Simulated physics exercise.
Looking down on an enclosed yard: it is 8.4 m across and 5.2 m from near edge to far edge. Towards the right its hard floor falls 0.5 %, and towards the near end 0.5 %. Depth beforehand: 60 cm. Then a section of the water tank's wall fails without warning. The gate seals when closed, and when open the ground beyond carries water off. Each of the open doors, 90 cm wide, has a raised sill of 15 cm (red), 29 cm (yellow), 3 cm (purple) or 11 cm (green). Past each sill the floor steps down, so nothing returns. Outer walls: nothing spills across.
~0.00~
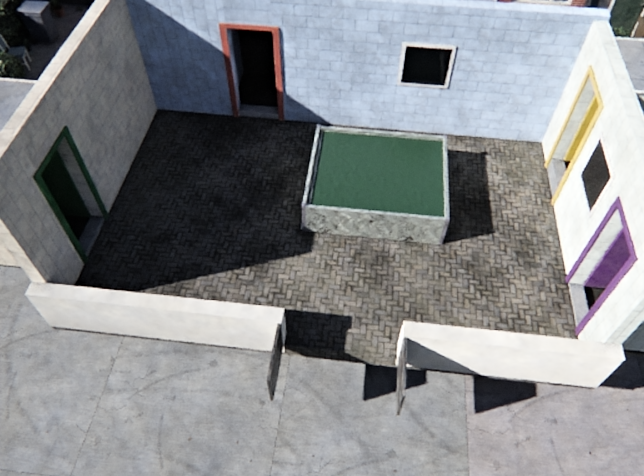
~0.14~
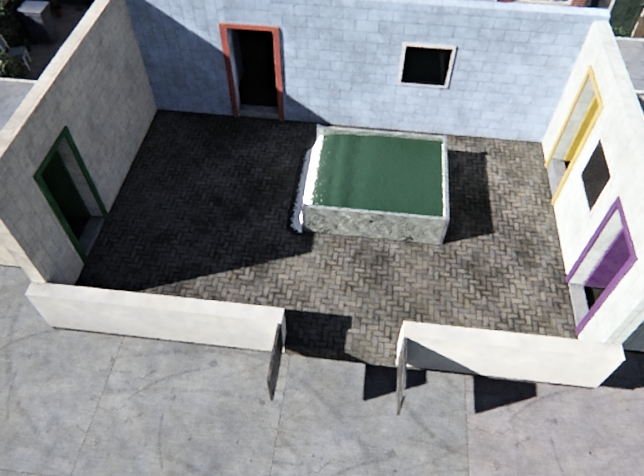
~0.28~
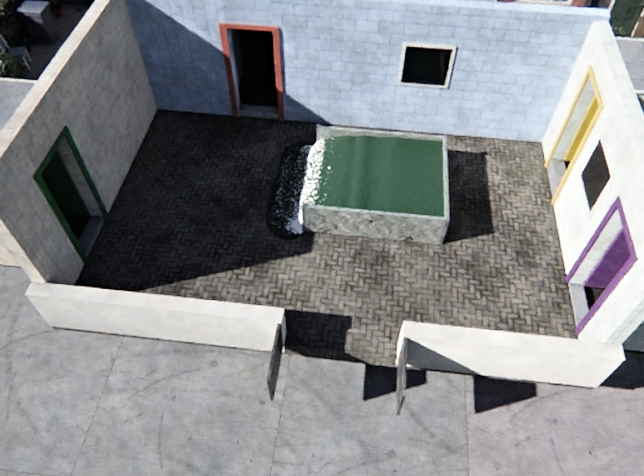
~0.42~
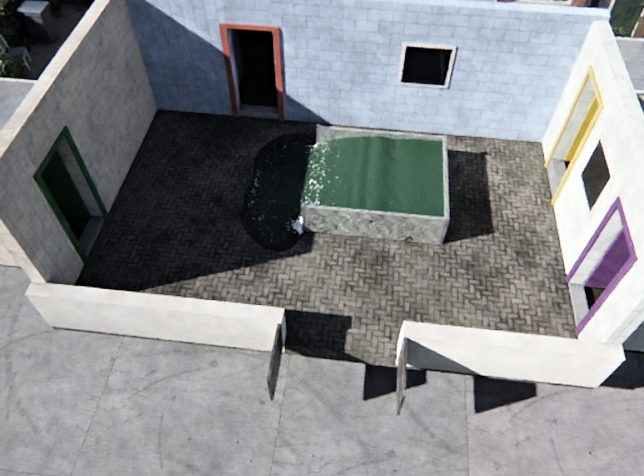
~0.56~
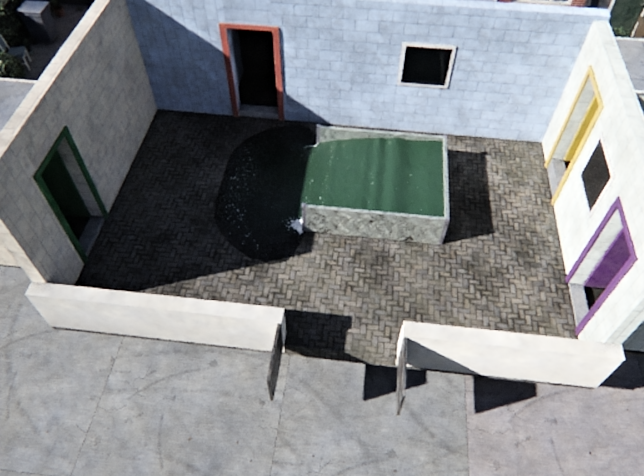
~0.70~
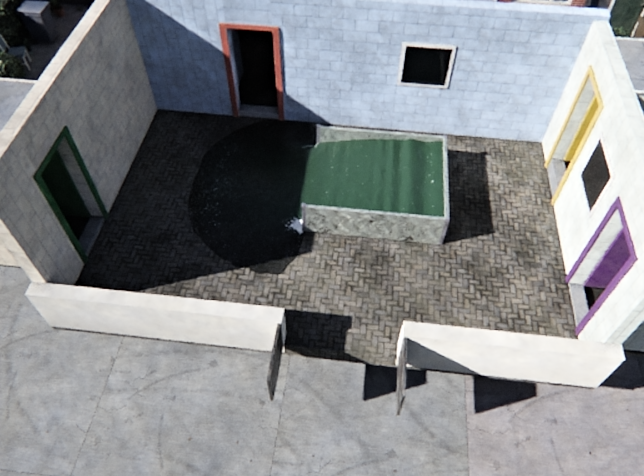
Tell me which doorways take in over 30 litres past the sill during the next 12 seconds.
My prediction: Red door: Below the cap; yellow door: Below the cap; purple door: Above the cap; green door: Above the cap.
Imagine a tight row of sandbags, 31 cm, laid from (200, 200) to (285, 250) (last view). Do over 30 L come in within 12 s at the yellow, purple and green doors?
Door by door: Yellow limit kept, purple limit exceeded, green limit kept.
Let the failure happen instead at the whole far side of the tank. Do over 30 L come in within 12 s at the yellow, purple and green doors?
Yellow falls short; purple exceeds; green falls short.
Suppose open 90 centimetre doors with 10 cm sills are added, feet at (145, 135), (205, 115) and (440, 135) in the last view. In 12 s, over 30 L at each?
In sequence the answers are more than that, more than that and less than that.
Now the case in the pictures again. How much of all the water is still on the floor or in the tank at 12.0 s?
Close to 84 in a hundred remains.
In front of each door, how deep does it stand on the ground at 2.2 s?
Door by door in cm, red shows 13, yellow shows 0, purple shows 0, green shows 21.
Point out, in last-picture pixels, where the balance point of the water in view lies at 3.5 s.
(228, 192).
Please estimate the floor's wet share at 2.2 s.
Wet share: Near 45 percent.
After 1.4 s water covers 40 % of the floor and is deepest (28 cm) near (127, 175); red door 11 cm at the sill, 0 L in, yellow door not reached, purple door not reached, green door not reached.
After 2.2 s water covers 45 % of the floor and is deepest (38 cm) near (157, 112); red door 13 cm at the sill, 0 L in, yellow door not reached, purple door not reached, green door 21 cm at the sill, 9 L in.
After 3.5 s water covers 45 % of the floor and is deepest (33 cm) near (65, 307); red door 11 cm at the sill, 0 L in, yellow door not reached, purple door not reached, green door 20 cm at the sill, 59 L in.
After 7.0 s water covers 80 % of the floor and is deepest (16 cm) near (160, 317); red door 8 cm at the sill, 2 L in, yellow door not reached, purple door not reached, green door 13 cm at the sill, 118 L in.
After 12.0 s water covers 100 % of the floor and is deepest (12 cm) near (492, 354); red door 7 cm at the sill, 2 L in, yellow door 8 cm at the sill, 0 L in, purple door 10 cm at the sill, 173 L in, green door 5 cm at the sill, 121 L in.
